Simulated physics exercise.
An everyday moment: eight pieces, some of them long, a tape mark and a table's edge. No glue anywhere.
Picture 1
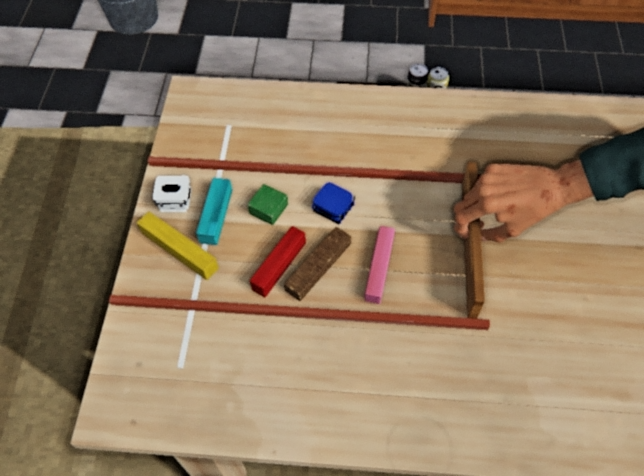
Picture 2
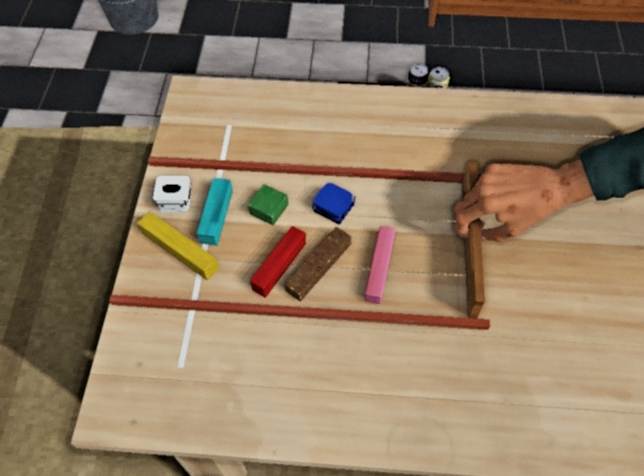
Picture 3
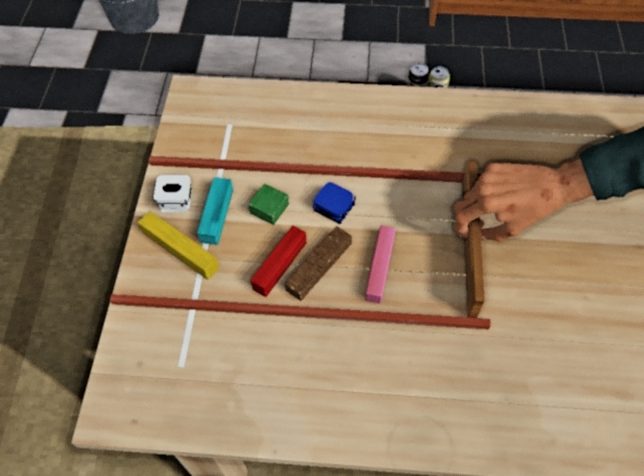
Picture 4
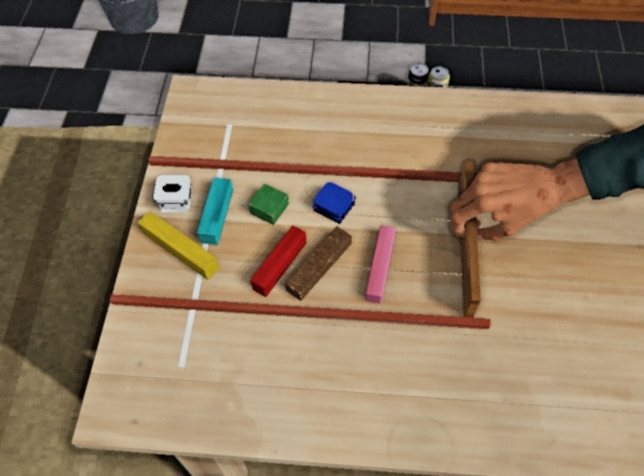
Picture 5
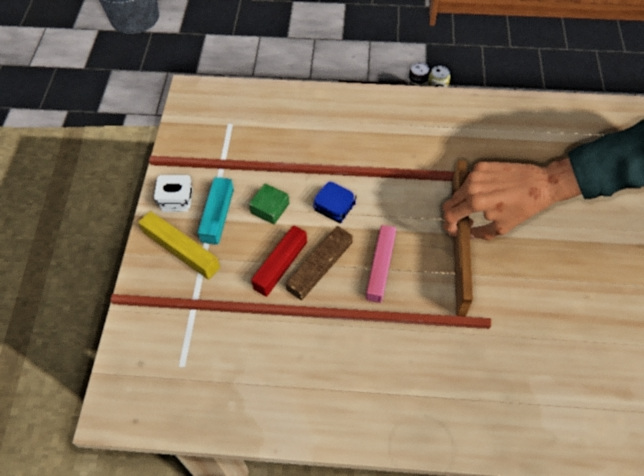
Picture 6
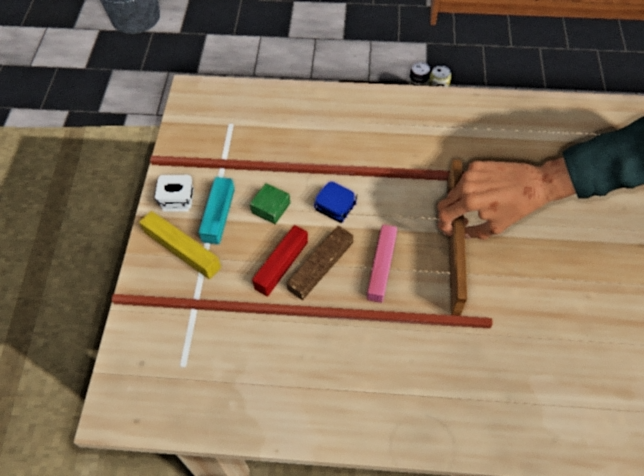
A hand held a wooden board still on a table between two reddish strips, then slid it slightly left toward the colored blocks and sticks, which stayed where they were without being touched.
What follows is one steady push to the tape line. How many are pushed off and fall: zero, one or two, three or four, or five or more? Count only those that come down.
Outcome: The number that fall off is one or two.
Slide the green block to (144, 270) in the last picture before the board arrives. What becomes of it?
It is lost.
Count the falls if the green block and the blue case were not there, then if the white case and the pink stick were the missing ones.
First 0, then 0.
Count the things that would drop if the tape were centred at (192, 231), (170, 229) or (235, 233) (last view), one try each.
Try by try, 3, 5 and 0.
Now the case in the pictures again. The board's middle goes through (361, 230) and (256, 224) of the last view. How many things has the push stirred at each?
By then 2, and 8.
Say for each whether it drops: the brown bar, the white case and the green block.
The brown bar stays on; the white case falls; the green block stays on.
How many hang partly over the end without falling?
2 of them.
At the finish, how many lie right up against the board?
2 of them.
A little later, none off yet; white case at rest near (176, 193); yellow bar at rest near (180, 245); turquoise stick at rest near (217, 210).
Next, none off yet; white case shifted about its own width near (155, 192); yellow bar shifted a little near (153, 241); turquoise stick shifted a little near (177, 208).
When it is over, the number that fall off is one or two; down, white case.
